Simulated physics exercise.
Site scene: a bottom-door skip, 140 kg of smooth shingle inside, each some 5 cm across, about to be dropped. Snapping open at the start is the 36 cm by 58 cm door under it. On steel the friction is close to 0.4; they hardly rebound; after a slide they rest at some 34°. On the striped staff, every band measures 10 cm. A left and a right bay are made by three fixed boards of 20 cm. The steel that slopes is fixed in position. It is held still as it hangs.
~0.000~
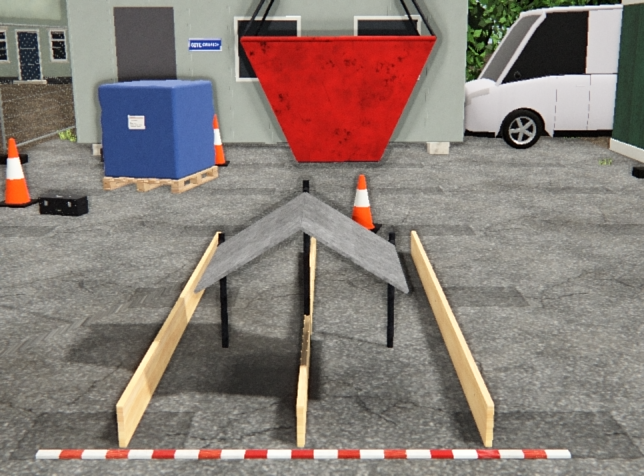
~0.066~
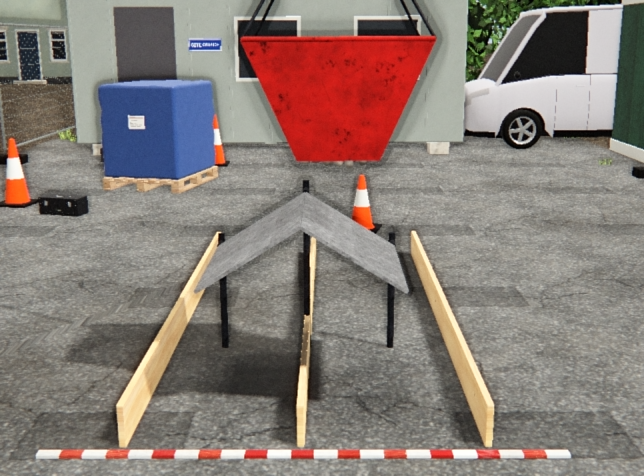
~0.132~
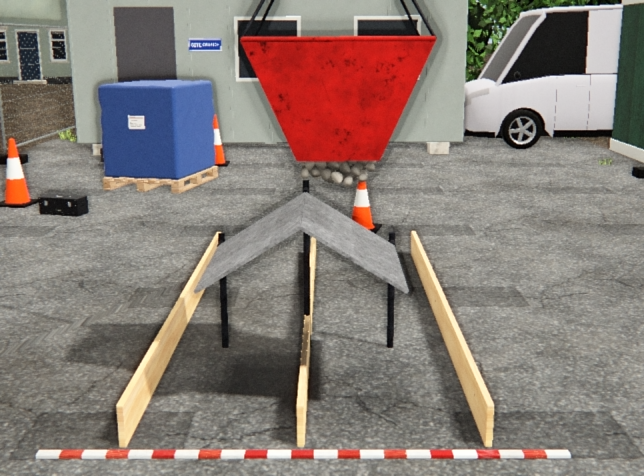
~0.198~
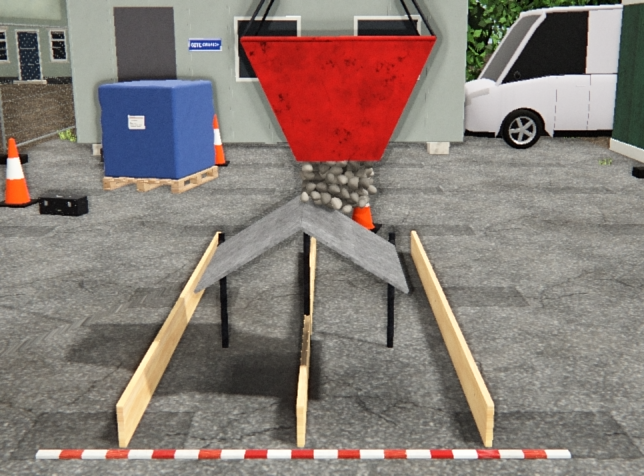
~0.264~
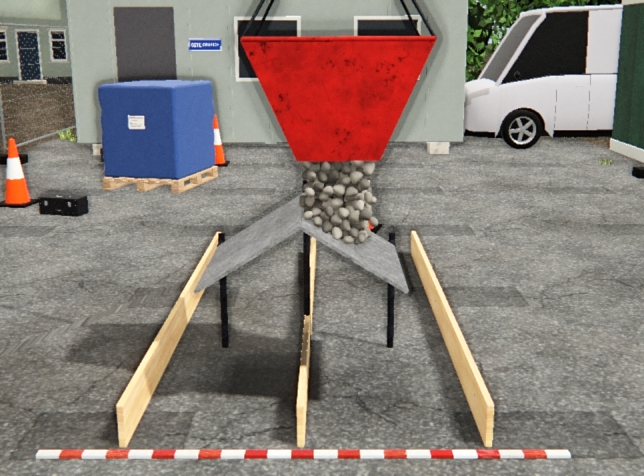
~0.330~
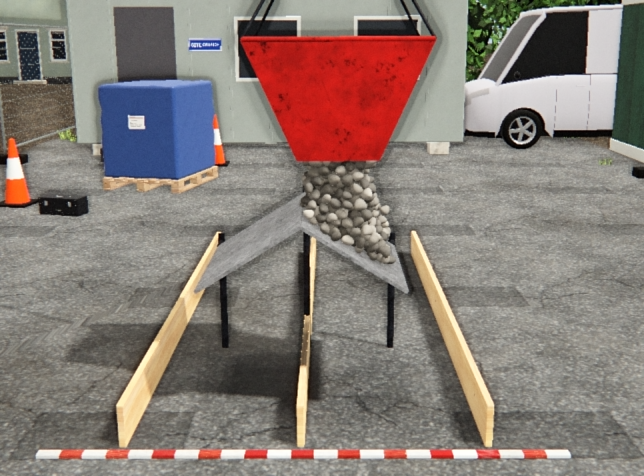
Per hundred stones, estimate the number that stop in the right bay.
Roughly 41 of every hundred stones stop there.
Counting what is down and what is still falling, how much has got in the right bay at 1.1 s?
About 45 per cent of it.
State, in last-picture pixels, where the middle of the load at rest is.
Centre at rest: Roughly (489, 379).
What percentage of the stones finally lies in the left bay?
0 in a hundred.
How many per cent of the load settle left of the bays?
Share: About 5 %.
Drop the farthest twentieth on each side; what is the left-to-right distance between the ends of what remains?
I'd put it at close to 140 cm.
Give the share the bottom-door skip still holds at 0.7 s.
Roughly 0 per cent still sits inside.
After 0.7 s, 0 % in the bottom-door skip, 38 % on the steel, 46 % falling or lying in the right bay, 16 % falling or lying right of the bays; the stones farthest right are at (529, 369).
After 1.1 s, 0 % in the bottom-door skip, 2 % on the steel, 1 % falling or lying left of the bays, 1 % falling or lying in the left bay, 46 % falling or lying in the right bay, 49 % falling or lying right of the bays.
After 1.7 s, 0 % in the bottom-door skip, 3 % falling or lying left of the bays, 41 % falling or lying in the right bay, 56 % falling or lying right of the bays.
After 2.6 s, 0 % in the bottom-door skip, 3 % falling or lying left of the bays, 41 % falling or lying in the right bay, 56 % falling or lying right of the bays.
After 4.5 s, 0 % in the bottom-door skip, 3 % left of the bays, 41 % in the right bay, 56 % right of the bays.
